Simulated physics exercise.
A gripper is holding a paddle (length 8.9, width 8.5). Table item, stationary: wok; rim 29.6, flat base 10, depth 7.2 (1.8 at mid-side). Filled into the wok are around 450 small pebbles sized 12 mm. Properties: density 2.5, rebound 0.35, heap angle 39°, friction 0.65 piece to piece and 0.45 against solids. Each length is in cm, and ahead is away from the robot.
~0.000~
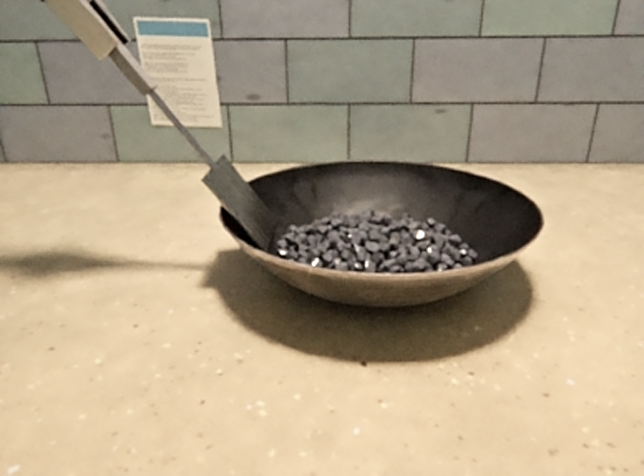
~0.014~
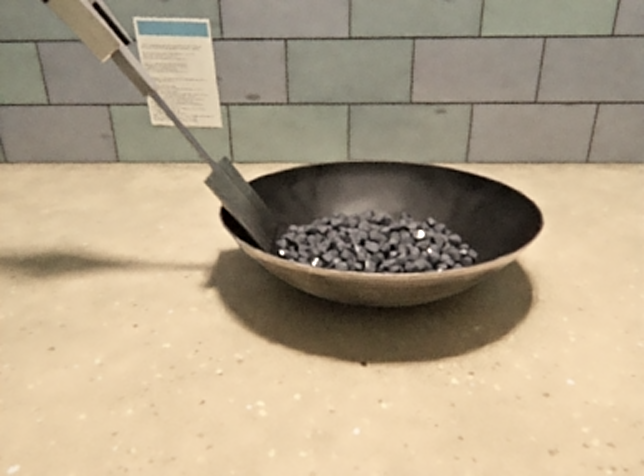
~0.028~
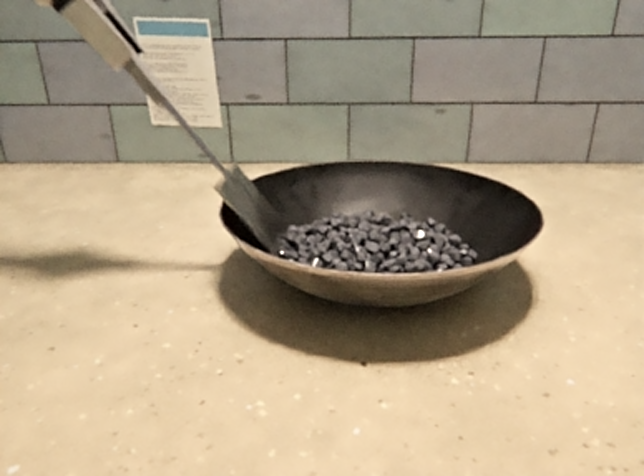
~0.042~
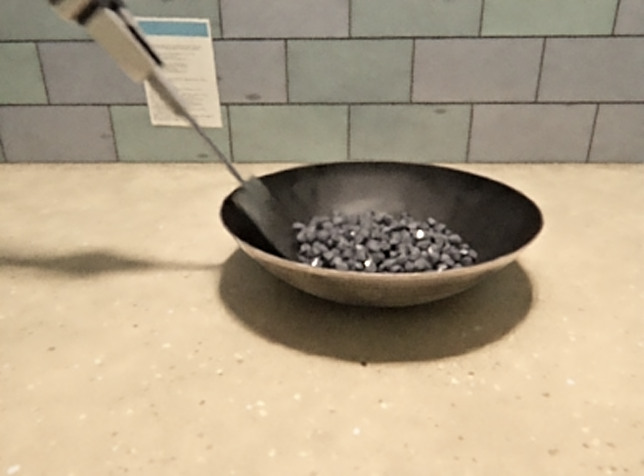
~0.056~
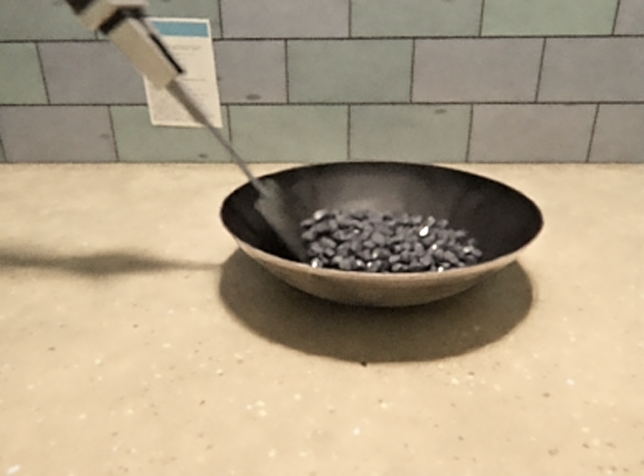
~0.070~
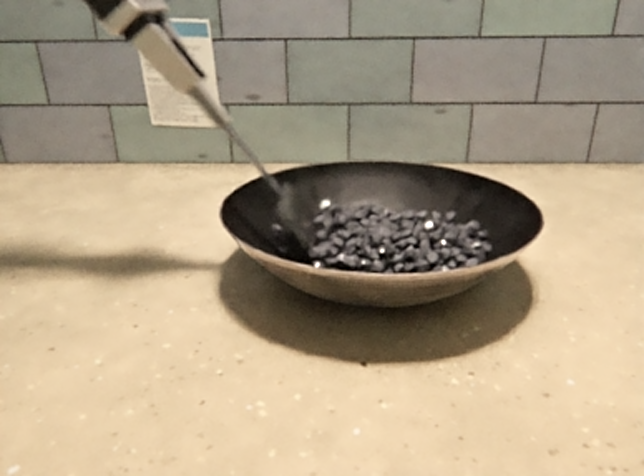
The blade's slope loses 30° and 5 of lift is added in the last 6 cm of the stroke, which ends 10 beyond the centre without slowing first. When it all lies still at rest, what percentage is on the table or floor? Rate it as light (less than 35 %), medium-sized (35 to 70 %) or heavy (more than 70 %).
Rated medium-sized.
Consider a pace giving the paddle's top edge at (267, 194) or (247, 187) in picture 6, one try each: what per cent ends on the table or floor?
30 % and 30 %.
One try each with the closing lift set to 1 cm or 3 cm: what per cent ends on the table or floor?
It comes to around 45 per cent on the first try and around 50 per cent on the second.
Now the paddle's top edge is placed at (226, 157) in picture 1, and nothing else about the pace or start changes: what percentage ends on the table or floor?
Around 40 percent ends up on the table or floor.
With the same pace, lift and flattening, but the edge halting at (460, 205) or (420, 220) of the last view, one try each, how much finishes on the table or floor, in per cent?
Around 25 per cent for the first try and 15 per cent for the second.
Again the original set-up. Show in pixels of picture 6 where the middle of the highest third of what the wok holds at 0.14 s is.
I'd say close to (455, 217).
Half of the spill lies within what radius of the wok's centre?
Looks like roughly 46 centimetres to me.
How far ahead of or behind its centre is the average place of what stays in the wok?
It rests close to 4.0 centimetres ahead of centre.
After 0.10 s, sloping 54°, highest piece 9 above the table; 450 in the wok.
After 0.14 s, sloping 47°, highest piece 11 above the table; 450 in the wok.
After 0.35 s, sloping 24°, highest piece 30 above the table; 256 in the wok, 31 on the table or floor, 163 on the blade or in flight.
After 1.40 s, sloping 24°, highest piece 6 above the table; 256 in the wok, 194 on the table or floor.
In the end, 256 in the wok, 194 on the table or floor. That is 43 % on the table or floor.
